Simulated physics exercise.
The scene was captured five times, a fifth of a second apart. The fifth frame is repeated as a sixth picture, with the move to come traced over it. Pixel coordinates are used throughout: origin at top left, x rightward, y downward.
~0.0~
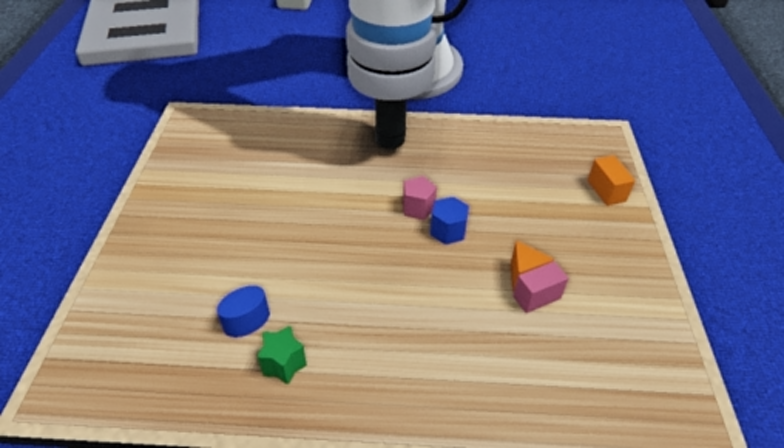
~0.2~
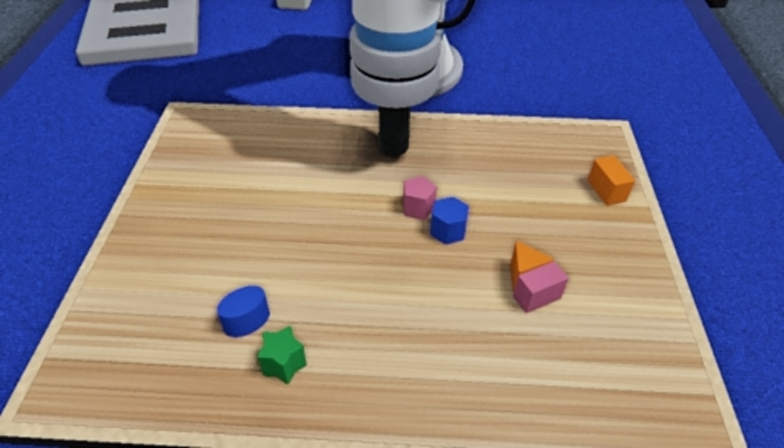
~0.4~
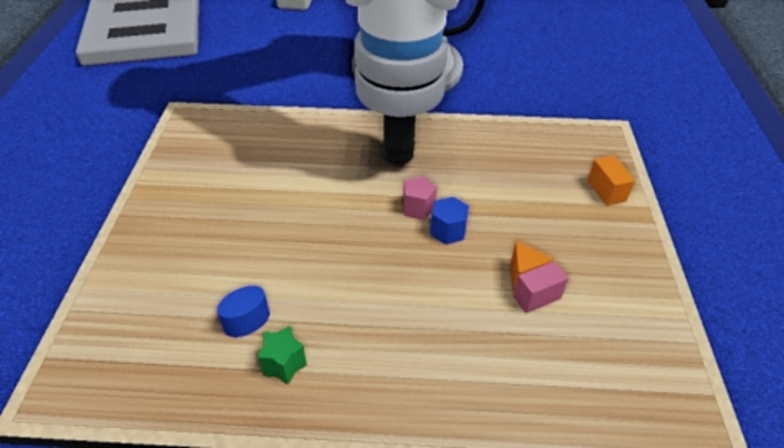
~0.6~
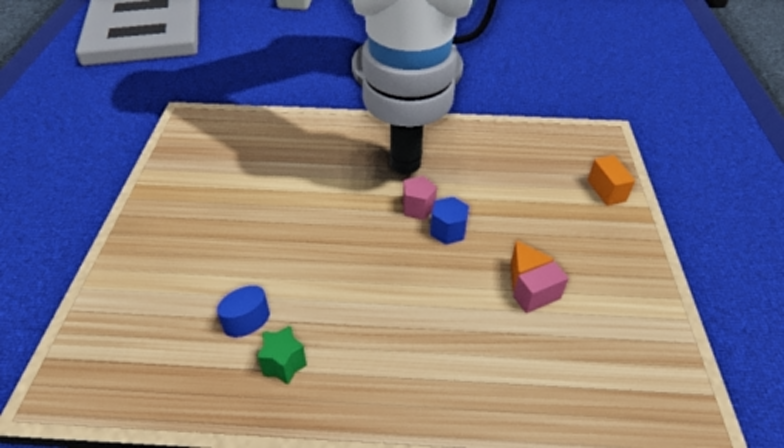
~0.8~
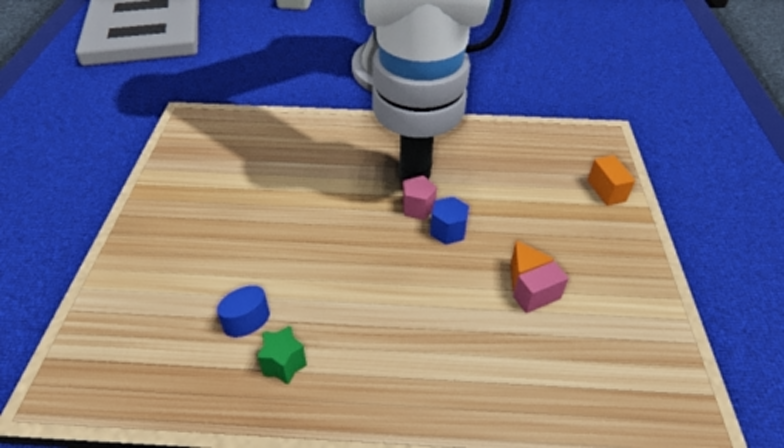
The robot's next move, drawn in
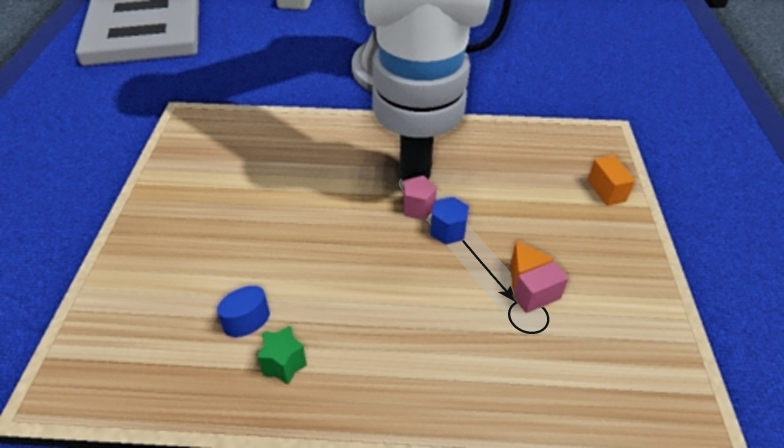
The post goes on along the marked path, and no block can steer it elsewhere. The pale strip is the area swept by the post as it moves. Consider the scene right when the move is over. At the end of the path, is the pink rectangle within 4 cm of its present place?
Yes, that is what happens.
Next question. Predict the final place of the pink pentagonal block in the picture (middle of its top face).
Around (420, 211).
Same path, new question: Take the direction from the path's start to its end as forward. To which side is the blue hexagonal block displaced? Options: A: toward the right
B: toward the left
Option A.
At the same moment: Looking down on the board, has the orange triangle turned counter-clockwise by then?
I expect so.
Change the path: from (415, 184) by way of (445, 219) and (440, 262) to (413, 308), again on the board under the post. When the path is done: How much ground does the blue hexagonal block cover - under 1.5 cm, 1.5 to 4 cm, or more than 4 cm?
Over 4 cm.
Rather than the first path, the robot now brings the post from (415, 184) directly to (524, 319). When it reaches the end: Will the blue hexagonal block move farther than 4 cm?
Final answer: Yes.
The drawn path runs from (415, 184) to (529, 316).
The first path, step by step. One third of the way, post at (449, 214); pink pentagonal block at (420, 211), turned 80° clockwise; blue hexagonal block at (462, 228), turned 30° anticlockwise.
Two thirds of the way, post at (487, 259); pink pentagonal block at (420, 211), turned 80° clockwise; blue hexagonal block at (484, 276), turned 25° clockwise.
At the end, post at (531, 308); pink pentagonal block at (420, 211), turned 80° clockwise; blue hexagonal block at (487, 295), turned 75° clockwise; orange triangle at (543, 261), turned 25° anticlockwise; pink rectangle at (567, 292), turned 65° anticlockwise.
